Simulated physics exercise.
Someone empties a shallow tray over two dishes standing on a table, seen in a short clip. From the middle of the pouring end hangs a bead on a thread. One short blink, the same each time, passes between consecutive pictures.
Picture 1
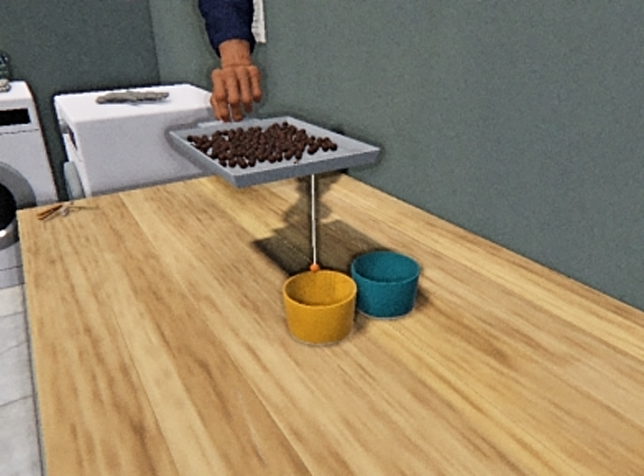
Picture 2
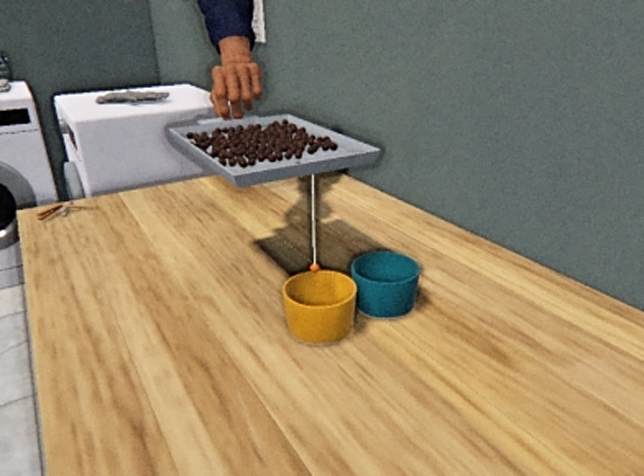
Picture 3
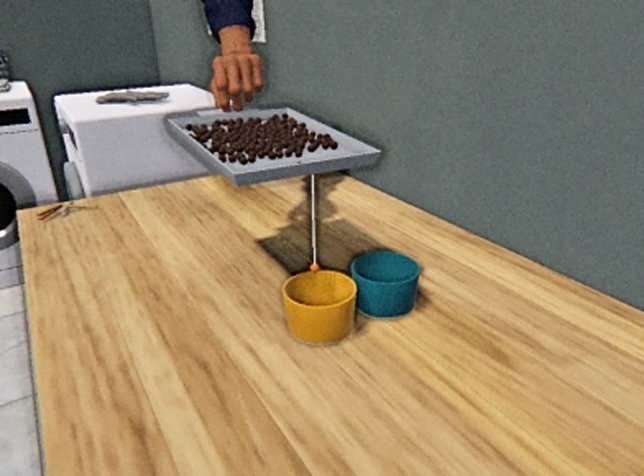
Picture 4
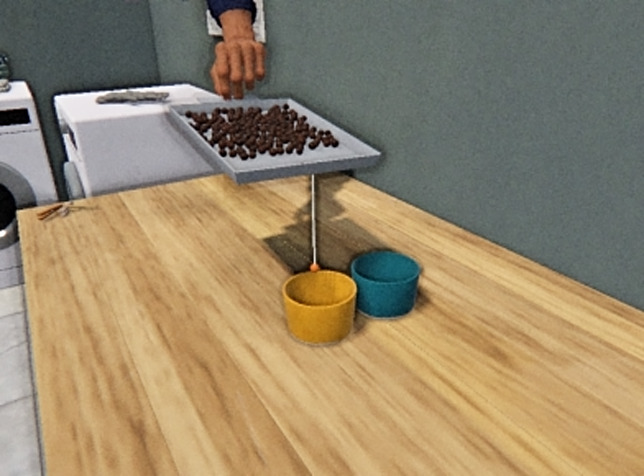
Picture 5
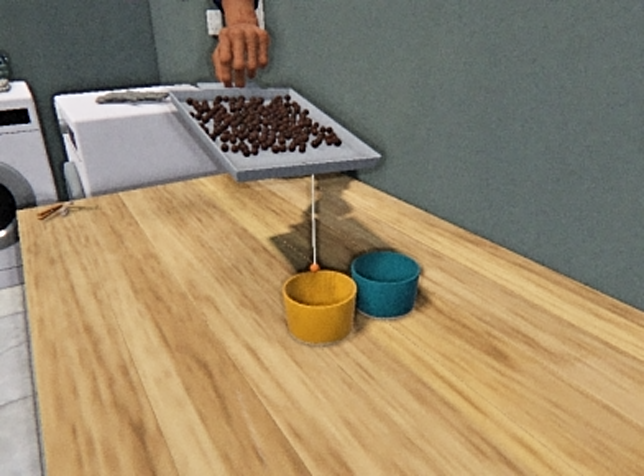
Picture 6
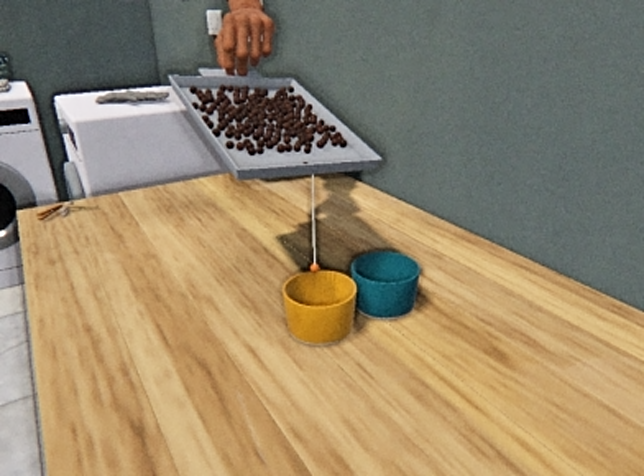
A hand slowly raised the back of a gray tray of dark brown balls above a yellow bowl and a teal bowl on a wooden table, and the balls began shifting and spreading forward.
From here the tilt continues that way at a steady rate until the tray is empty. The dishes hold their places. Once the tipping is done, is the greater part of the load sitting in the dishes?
The load mostly goes into the dishes.
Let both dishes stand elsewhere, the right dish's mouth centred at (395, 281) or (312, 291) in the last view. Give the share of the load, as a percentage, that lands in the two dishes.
First some 70, then 10 per cent.
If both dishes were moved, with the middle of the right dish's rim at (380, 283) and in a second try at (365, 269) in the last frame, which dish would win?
Place 1: The one on the right side; place 2: The one on the right side.
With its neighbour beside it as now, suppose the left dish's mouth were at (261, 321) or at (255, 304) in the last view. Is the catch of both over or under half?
The first place gets a lesser share, the second a lesser share.
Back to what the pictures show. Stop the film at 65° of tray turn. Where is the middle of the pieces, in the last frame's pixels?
Check around (359, 172) in the last picture.
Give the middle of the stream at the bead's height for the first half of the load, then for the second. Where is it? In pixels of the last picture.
Roughly at (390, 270) first, and then at (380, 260).
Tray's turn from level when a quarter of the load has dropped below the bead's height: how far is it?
Angle reached: About 70°.
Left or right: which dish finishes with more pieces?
Simple - it is the one placed right.
Just after the last frame, tray tipped steeply; roughly two thirds on the tray; just a few in the left dish; about a tenth in the right dish; about a tenth outside both; roughly a quarter in the air.
A moment on, tray tipped past a quarter turn; about a tenth in the left dish; roughly half in the right dish; roughly a quarter outside both; about a tenth in the air.
Further on, tray tipped past a quarter turn; about a tenth in the left dish; roughly two thirds in the right dish; roughly a quarter outside both.
When it is over, tray tipped past a quarter turn; about a tenth in the left dish; roughly two thirds in the right dish; roughly a quarter outside both.
